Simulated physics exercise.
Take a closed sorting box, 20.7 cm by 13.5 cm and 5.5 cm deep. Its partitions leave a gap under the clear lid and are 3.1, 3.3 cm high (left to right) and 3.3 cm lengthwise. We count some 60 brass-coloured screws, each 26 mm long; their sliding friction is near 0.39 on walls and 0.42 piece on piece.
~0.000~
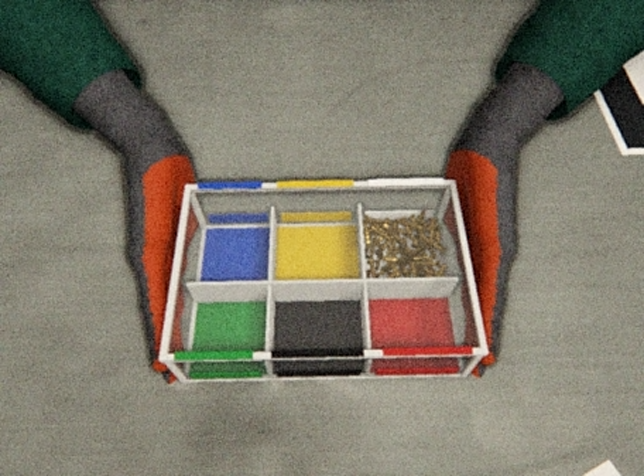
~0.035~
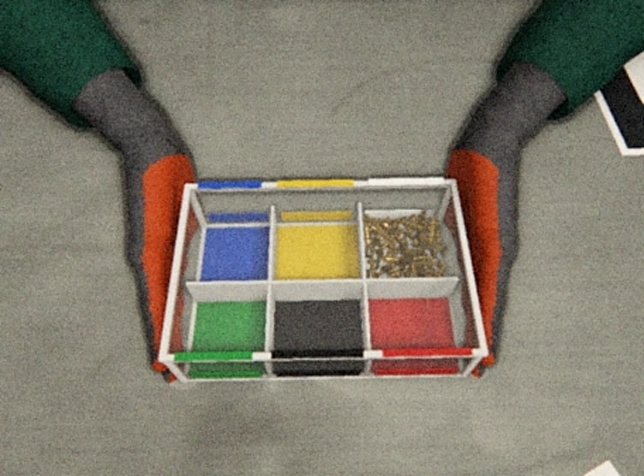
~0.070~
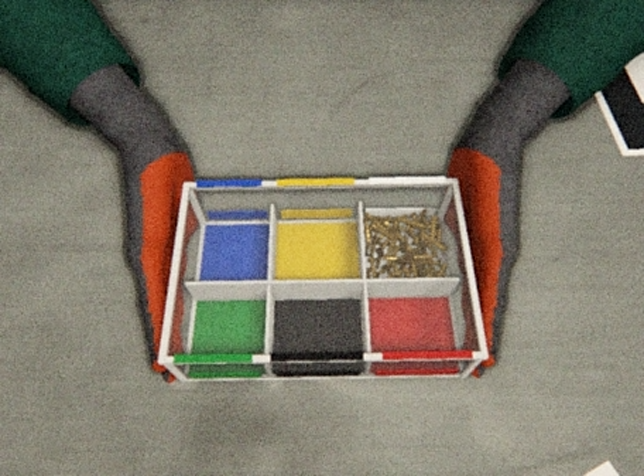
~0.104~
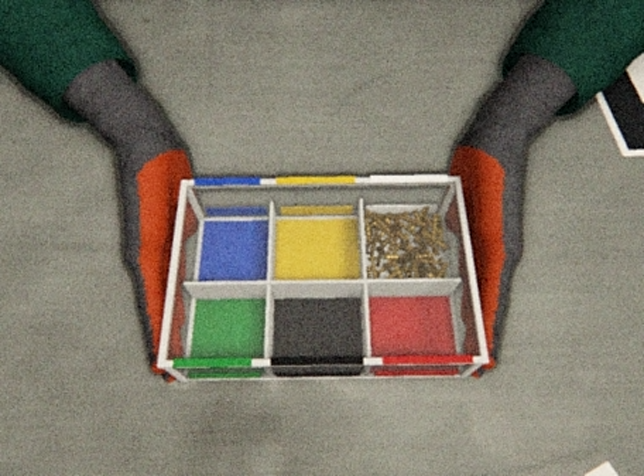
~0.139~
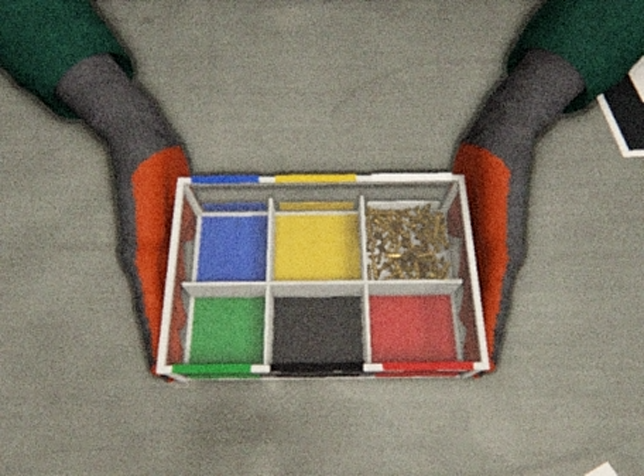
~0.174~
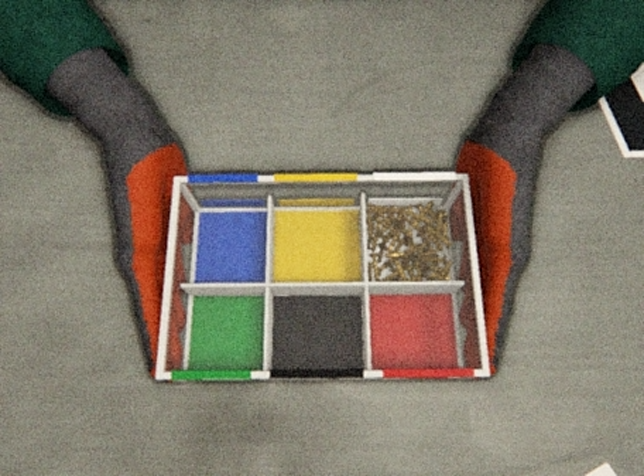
Over a grey surface, two orange-and-grey gloved hands held a clear-lidded box with six coloured compartments, brass-coloured screws in the white one at back right, and tilted it slightly, the screws staying in their compartment.
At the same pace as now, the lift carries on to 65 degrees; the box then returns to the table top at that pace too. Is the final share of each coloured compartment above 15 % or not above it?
Red: Does not clear the bar; blue: Does not clear the bar; green: Does not clear the bar; yellow: Does not clear the bar; white: Clears the bar; black: Does not clear the bar.
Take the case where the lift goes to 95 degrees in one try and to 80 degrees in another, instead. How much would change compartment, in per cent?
70 and 35 %.
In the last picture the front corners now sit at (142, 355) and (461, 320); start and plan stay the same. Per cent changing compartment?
About 40 per cent.
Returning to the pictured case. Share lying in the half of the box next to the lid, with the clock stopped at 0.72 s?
Around 10 %.
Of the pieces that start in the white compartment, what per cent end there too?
My estimate is roughly 100 percent.
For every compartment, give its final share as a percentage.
The red one ends with 0, blue 0, green 0, yellow 0, white 100 and black 0 per cent.
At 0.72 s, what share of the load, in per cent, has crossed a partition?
At that time I'd say around 0 per cent.
After 0.72 s, tilt 65 degrees; white 100 %.
After 1.09 s, tilt 28 degrees; white 100 %.
After 1.55 s, tilt 0 degrees; white 100 %.
At rest (1.9 s), red 0 %, blue 0 %, green 0 %, yellow 0 %, white 100 %, black 0 %.
